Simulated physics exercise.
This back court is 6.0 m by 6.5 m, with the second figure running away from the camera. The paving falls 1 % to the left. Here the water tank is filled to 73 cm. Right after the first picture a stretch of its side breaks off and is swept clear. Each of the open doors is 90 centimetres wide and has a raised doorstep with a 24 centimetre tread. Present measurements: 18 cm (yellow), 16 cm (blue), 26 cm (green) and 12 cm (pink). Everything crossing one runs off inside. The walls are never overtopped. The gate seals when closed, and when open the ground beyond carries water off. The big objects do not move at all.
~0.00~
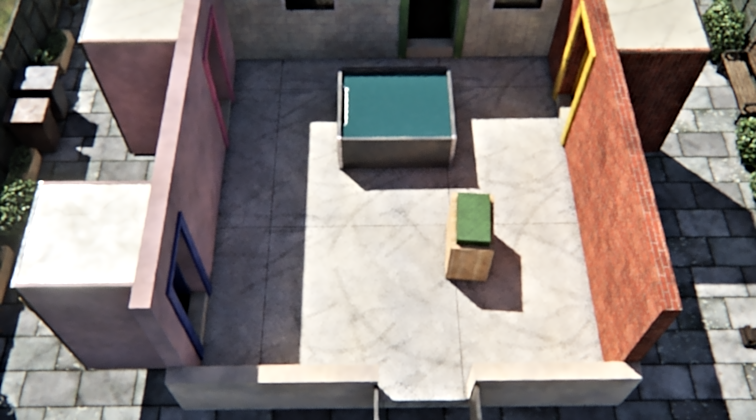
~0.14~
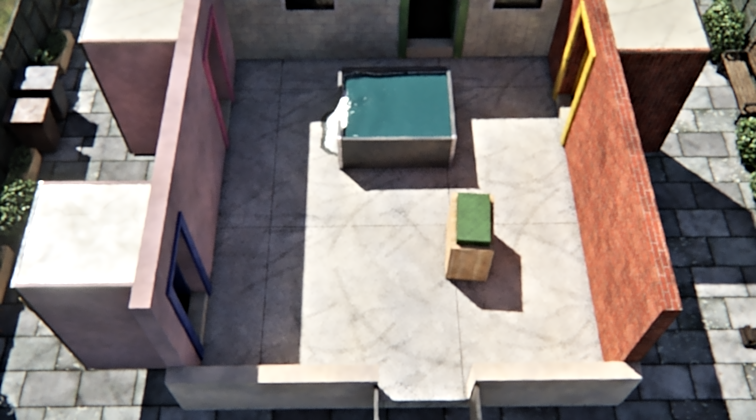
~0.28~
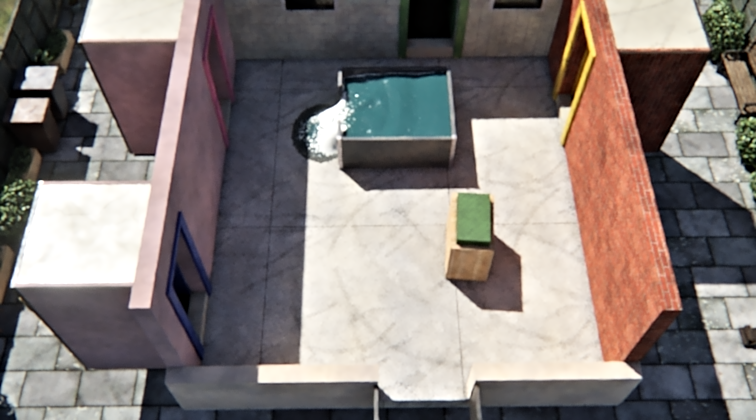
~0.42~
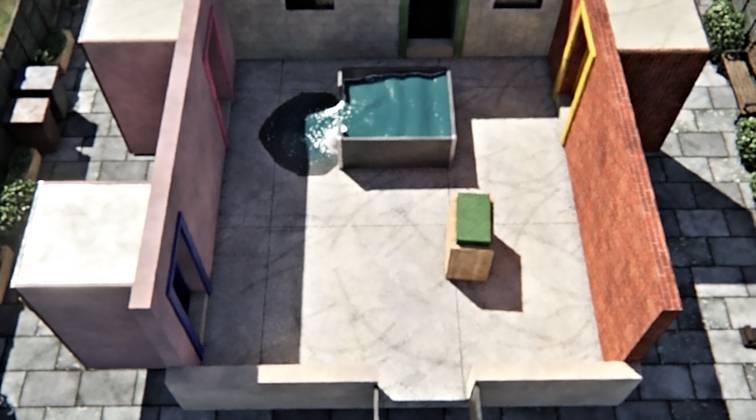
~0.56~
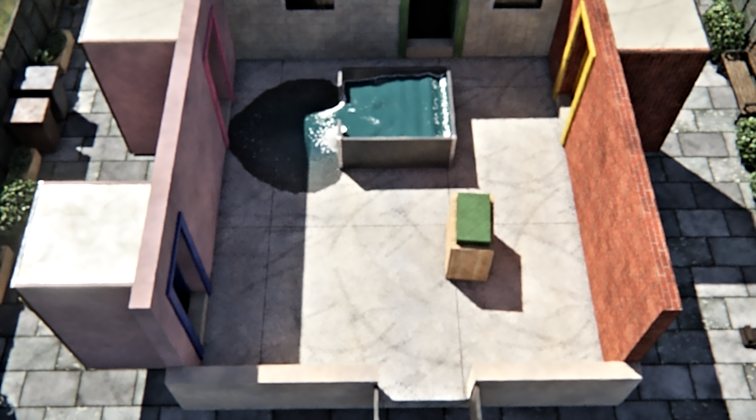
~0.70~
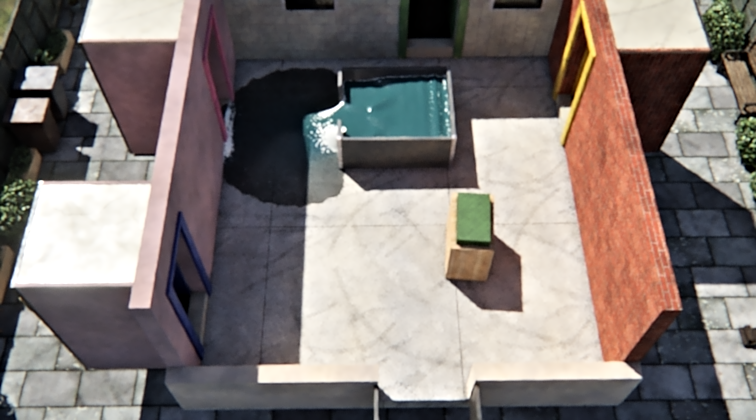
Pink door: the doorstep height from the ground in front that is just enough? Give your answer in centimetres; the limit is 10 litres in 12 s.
31 cm.
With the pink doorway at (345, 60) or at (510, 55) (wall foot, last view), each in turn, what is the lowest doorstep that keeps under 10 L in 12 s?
You'd want roughly 4.5 cm there first, then roughly 9.0 cm.
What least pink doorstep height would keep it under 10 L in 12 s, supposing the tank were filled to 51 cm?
Step height: Approx. 21 cm.
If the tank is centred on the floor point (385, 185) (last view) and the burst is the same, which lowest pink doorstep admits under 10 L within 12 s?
Some 16 cm.
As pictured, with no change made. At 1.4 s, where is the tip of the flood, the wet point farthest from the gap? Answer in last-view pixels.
I'd put the front's tip around (213, 267).
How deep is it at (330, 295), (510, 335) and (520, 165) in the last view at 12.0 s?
Depths in order: 4 / 6 / 2 cm.
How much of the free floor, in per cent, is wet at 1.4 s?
About 20 per cent.
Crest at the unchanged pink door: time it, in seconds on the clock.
Crest at t of about 2.0 s.
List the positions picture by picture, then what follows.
Still water, 73 cm deep, in the water tank at (395, 105); the pink door at (219, 84) is dry, in the first picture.
Water pours out at (342, 123) and has run 0.3 m, to (325, 146); about 6 cm deep outside, 73 cm at the back, in the second picture.
The front is at (298, 143), 0.8 m from the gap at (342, 124); 0.7 m2 of floor is wet, 73 cm left at the back, in the third picture.
The gap is at (343, 124), the front 1.4 m out at (265, 139); the back of the water tank holds 71 cm, in the fourth picture.
The front is at (228, 139), 2.1 m from the gap at (342, 123); 3.5 m2 of floor is wet, 62 cm left at the back, in the fifth picture.
Water pours out at (342, 123) and has run 2.2 m, to (223, 109); about 4 cm deep outside, 61 cm at the back; water is at the pink door at (219, 84), in the sixth picture.
After 1.4 s water covers 20 % of the floor, deepest (36 cm) near (237, 60); 24 cm at the pink door, 82 litres in over its 12 cm doorstep.
After 3.0 s water covers 35 % of the floor, deepest (24 cm) near (237, 60); 22 cm at the pink door, 241 litres in over its 12 cm doorstep.
After 12.0 s water covers 100 % of the floor, deepest (8 cm) near (229, 126); 7 cm at the pink door, 312 litres in over its 12 cm doorstep.
At the pink door as built, the water arrived by 0.7 s and peaked near 31 cm at 2.0 s.
With a doorstep of 27 cm, 34 litres would have come in within the 12 s; with 36.5 cm, 1 litre. So under 10 litres takes about 31 cm.
